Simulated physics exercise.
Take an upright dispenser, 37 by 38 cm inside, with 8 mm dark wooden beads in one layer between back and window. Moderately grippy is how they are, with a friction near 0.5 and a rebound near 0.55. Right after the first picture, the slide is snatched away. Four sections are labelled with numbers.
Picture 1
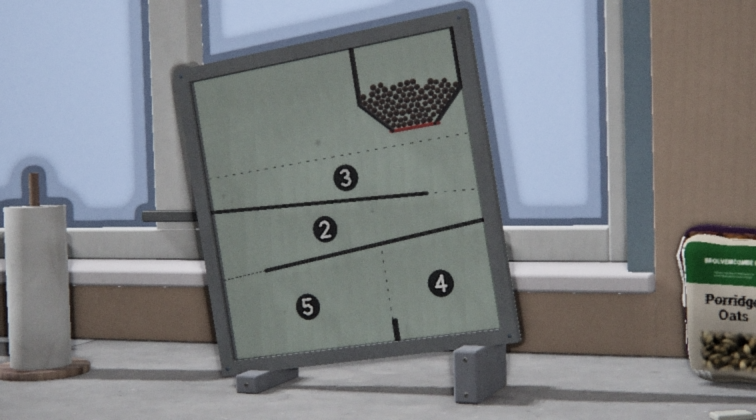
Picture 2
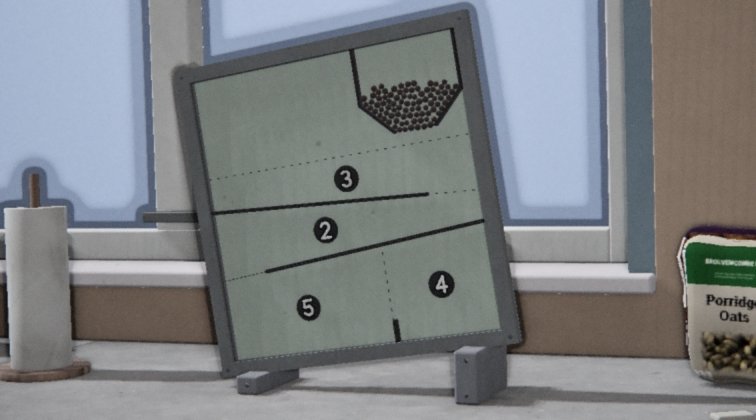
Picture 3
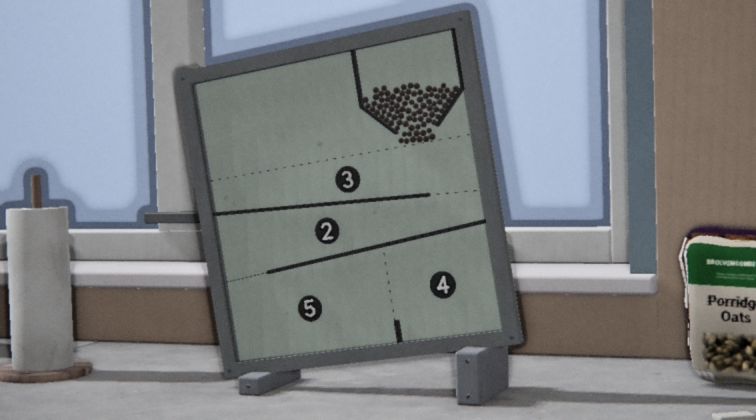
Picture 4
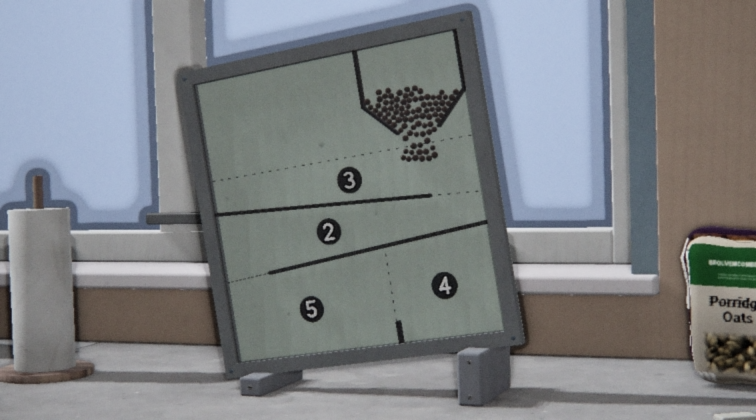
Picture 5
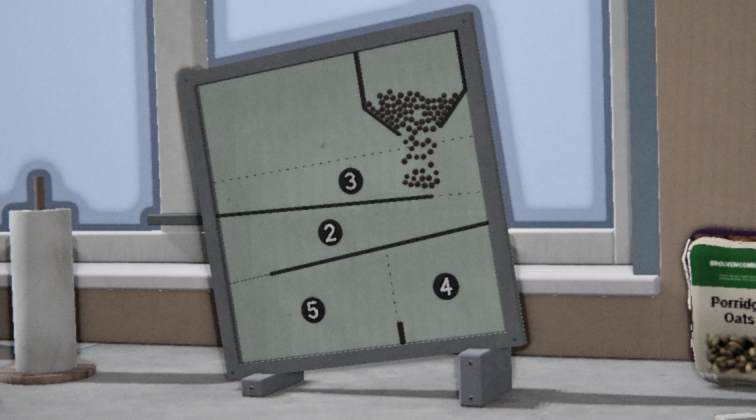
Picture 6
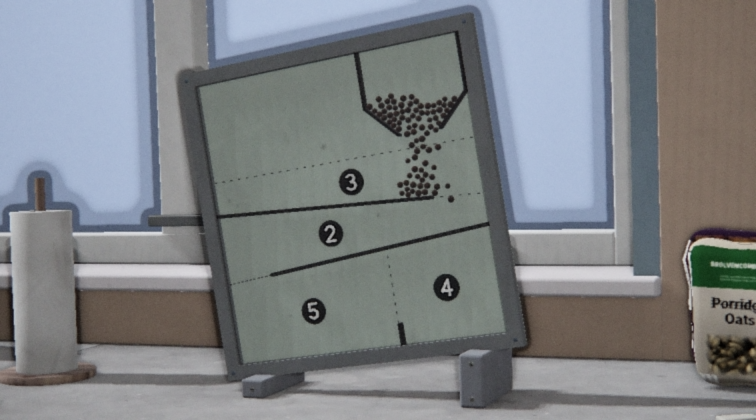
A tilted, clear-fronted board with numbered sections held a heap of dark beads in its upper right hopper, then the beads poured out through the bottom and gathered on the upper ledge's right end.
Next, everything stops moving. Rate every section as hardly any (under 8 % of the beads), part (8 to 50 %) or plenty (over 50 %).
Section 2: Hardly any; section 3: Part; section 4: Hardly any; section 5: Plenty.
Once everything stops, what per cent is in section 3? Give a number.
I'd put it at about 40 per cent.
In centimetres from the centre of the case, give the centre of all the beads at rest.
Some 7 cm left and 11 cm below.
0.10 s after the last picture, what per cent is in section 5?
0 percent.
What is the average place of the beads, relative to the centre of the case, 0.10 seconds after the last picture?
Roughly 10 centimetres to the right and 5 centimetres above.
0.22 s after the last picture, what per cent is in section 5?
Some 0 per cent.
Then, 0.10 s after the last picture, the beads' middle is 10 cm right of and 5 cm above the centre; no. 2, 15 %, no. 3, 50 %.
Then, 0.22 s after the last picture, the beads' middle is 10 cm right of and 1 cm above the centre; no. 2, 35 %, no. 3, 60 %.
Then, 0.45 s after the last picture, the beads' middle is 8 cm right of and 1 cm below the centre; no. 2, 60 %, no. 3, 40 %.
All still 2.9 s after it, no. 2, 0 %, no. 3, 40 %, no. 4, 0 %, no. 5, 60 %.
